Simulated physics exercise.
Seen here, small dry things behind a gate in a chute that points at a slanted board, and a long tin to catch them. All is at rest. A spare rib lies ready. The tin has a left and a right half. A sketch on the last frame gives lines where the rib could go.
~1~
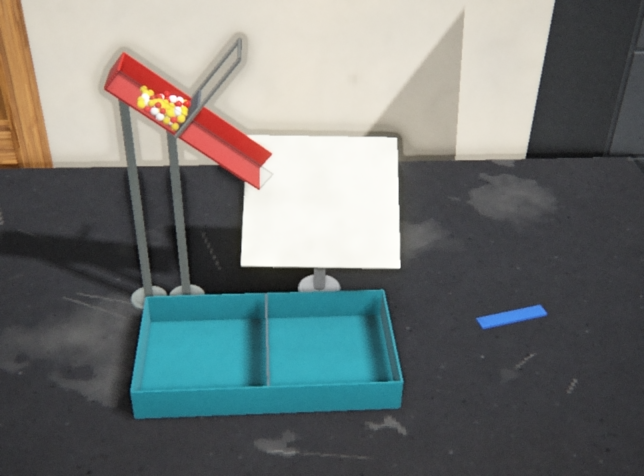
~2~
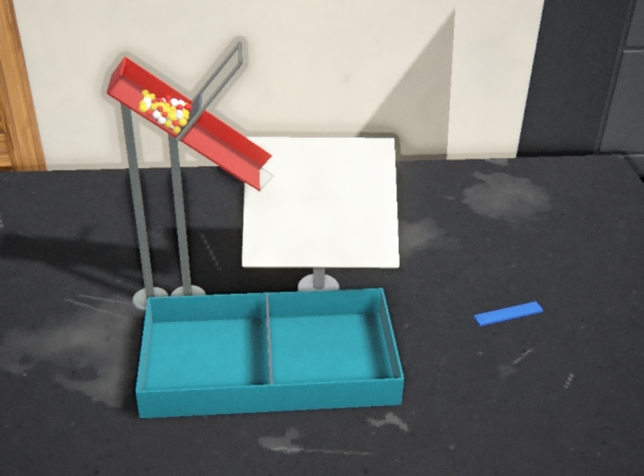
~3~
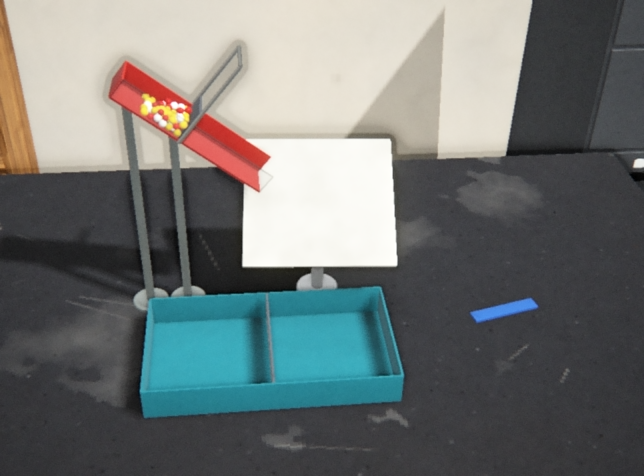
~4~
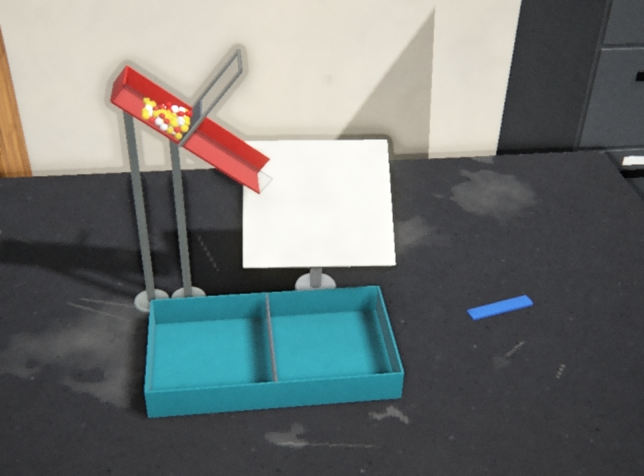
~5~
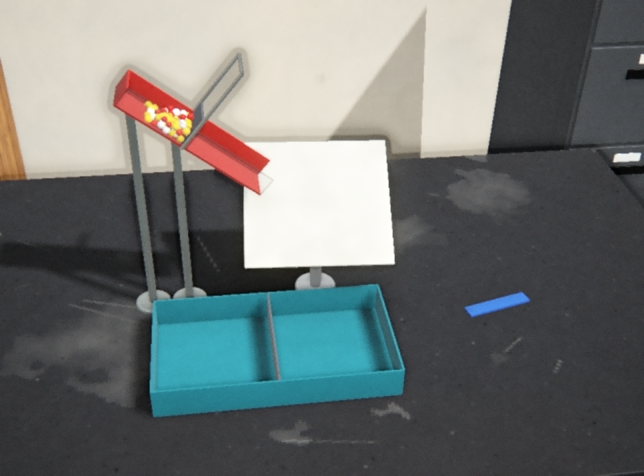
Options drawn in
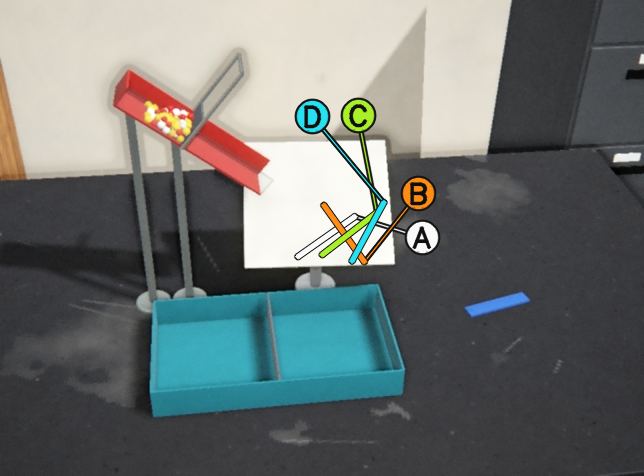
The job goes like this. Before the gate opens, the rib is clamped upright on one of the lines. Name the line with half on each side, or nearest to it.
It is A.
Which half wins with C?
More lands on the right.
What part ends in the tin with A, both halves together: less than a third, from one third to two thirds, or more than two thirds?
It is more than two thirds.
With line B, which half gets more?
More lands on the right.
On the marked copy, line A from (354, 216) to (297, 256); line B from (323, 205) to (364, 261); line C from (376, 212) to (322, 254); line D from (383, 202) to (351, 261).
With A, of what is caught, close to two thirds in the left half, close to a third in the right.
With B, of what is caught, none at all in the left half, the whole lot in the right.
With C, of what is caught, none at all in the left half, the whole lot in the right.
With D, of what is caught, only a few in the left half, all but a few in the right.
